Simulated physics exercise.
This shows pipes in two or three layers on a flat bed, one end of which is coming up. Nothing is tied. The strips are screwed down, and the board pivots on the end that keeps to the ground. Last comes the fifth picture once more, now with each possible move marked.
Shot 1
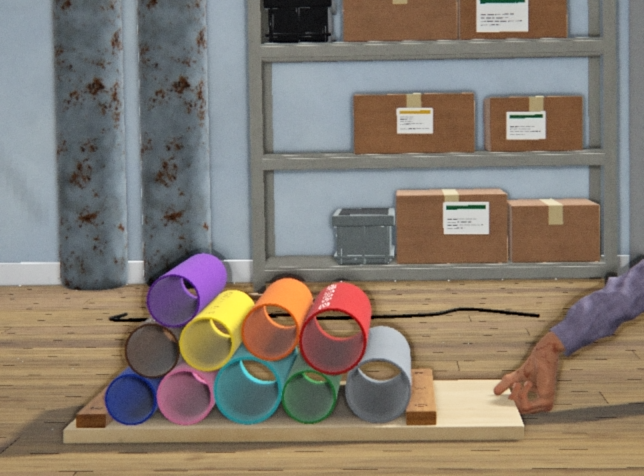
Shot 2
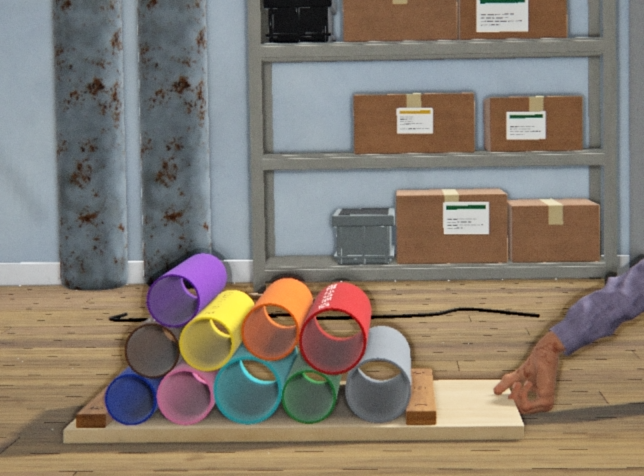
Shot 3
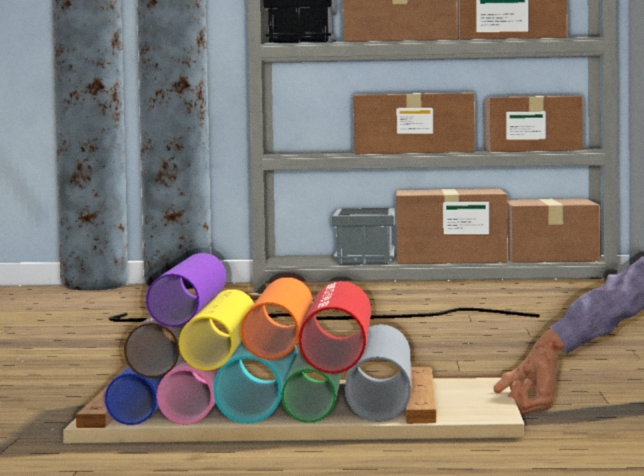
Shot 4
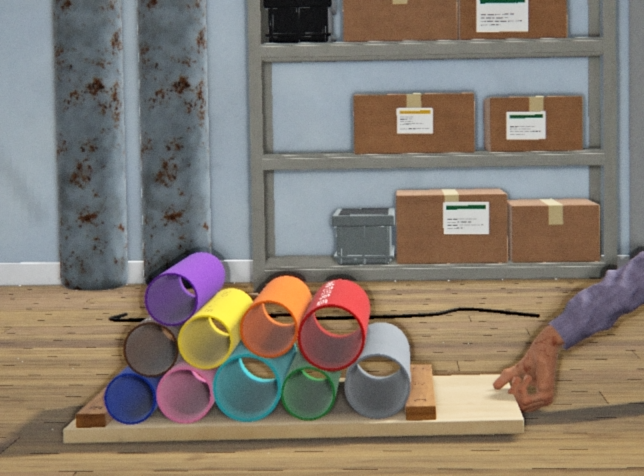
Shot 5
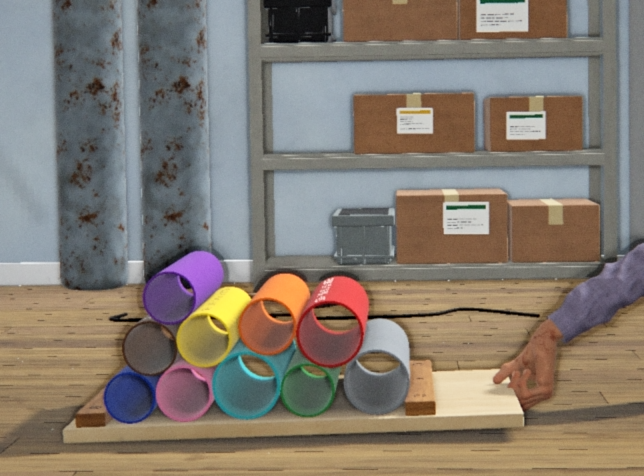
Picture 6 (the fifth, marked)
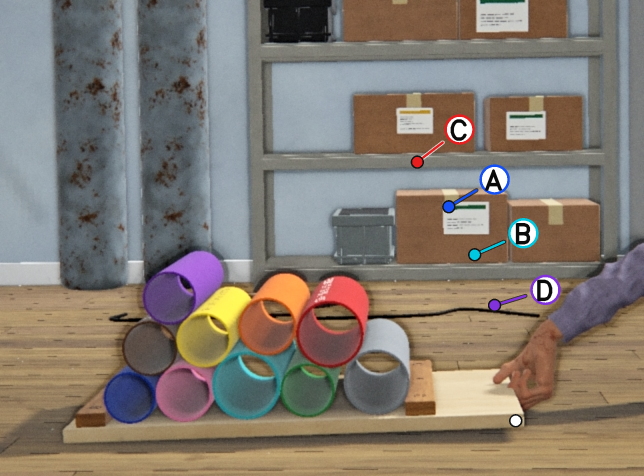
In a room with a wooden floor and grey shelving, a hand at the right end of a board raises that end very slightly, while the colourful pipes stacked between two wooden strips barely shift.
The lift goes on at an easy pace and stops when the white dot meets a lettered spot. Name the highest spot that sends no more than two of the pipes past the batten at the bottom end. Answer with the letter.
The answer is mark D.
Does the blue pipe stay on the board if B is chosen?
Yes, with B.
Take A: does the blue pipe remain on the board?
The blue pipe: Yes.
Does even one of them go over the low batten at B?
At B: Yes.
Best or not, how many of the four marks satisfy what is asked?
The number is one.
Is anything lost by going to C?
At C: Yes.
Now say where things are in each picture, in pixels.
The first picture shows blue pipe (131, 400); pink pipe (185, 397); turquoise pipe (248, 390).
The second picture shows turquoise pipe (248, 390); green pipe (309, 397).
The third picture shows board (301, 402); grey pipe (378, 389); red pipe (332, 340).
The fourth picture shows board (301, 400); blue pipe (131, 399); pink pipe (185, 395).
The fifth picture shows board (300, 397); blue pipe (130, 398); pink pipe (184, 393).
On the copy, A at (449, 207); B at (475, 254); C at (417, 162); D at (495, 305); the white dot at (516, 421).
On D. First, board at 13°.
Then, board at 16°.
Finally, board at 16°, none over the low batten.
By contrast, A five over the low batten; B four over the low batten (brown, yellow, orange, purple); C five over the low batten.
